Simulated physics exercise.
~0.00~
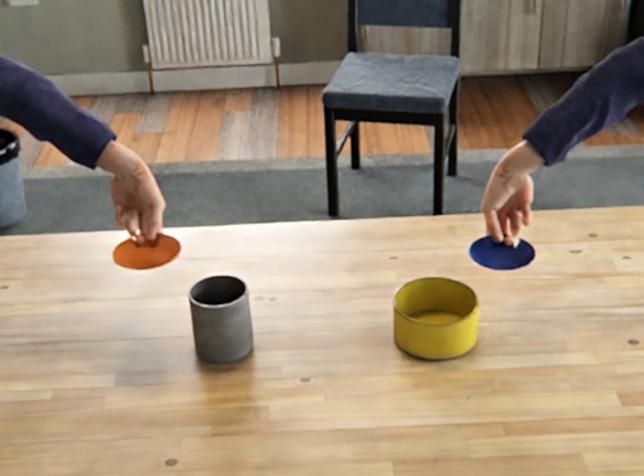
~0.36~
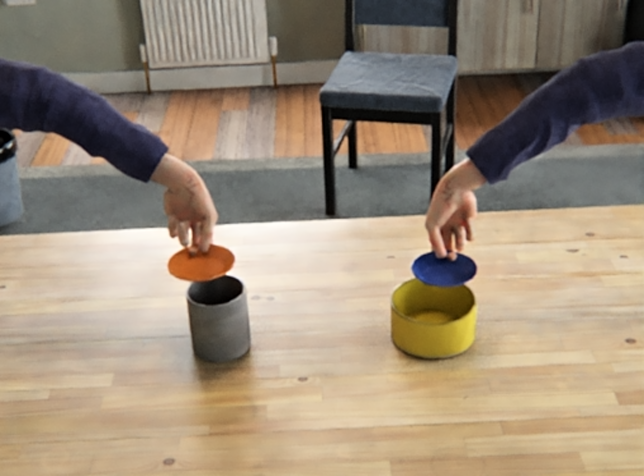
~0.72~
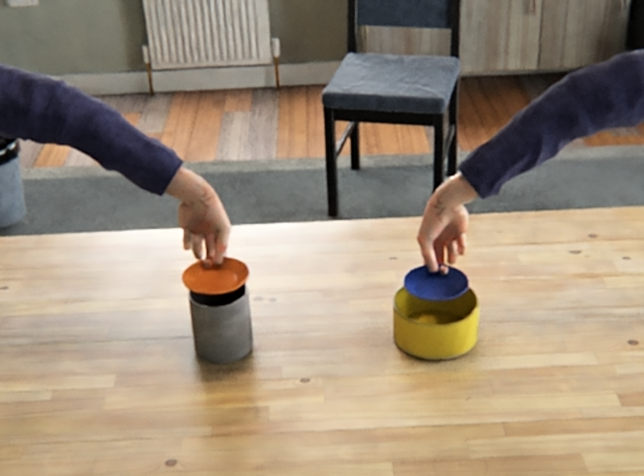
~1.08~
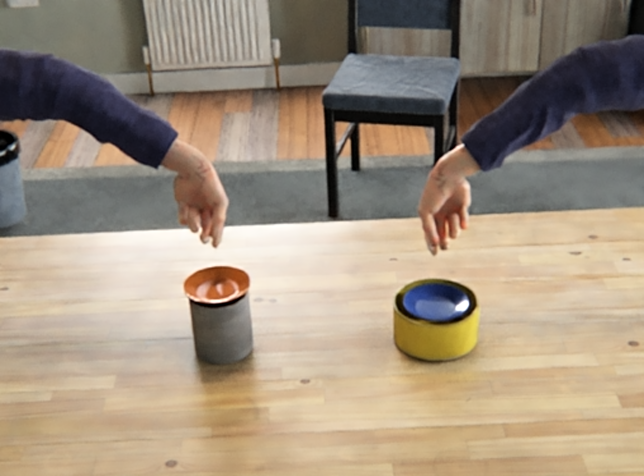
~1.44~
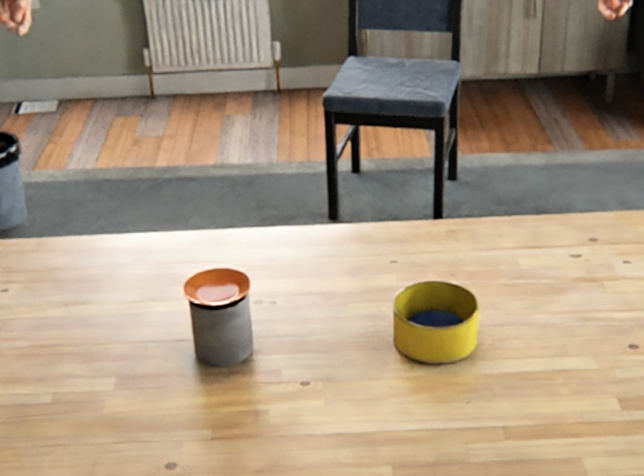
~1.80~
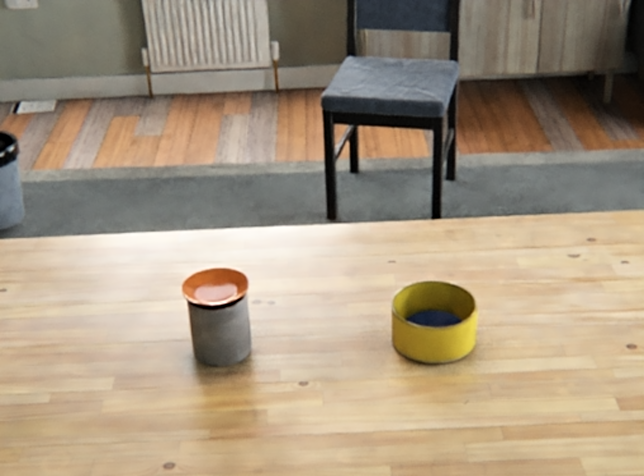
An orange plate and a blue saucer, each held by a hand in a dark sleeve, hover over a wooden table seen from slightly above, with a chair and radiator behind. Below them stand a narrow grey cup on the left and a wider yellow container on the right. The plate moves right and the saucer moves left until each is over its container, and both are lowered. The hands let go and draw back out of view. The orange plate stays on the grey cup's rim, while the blue saucer drops inside the yellow container and rests there.
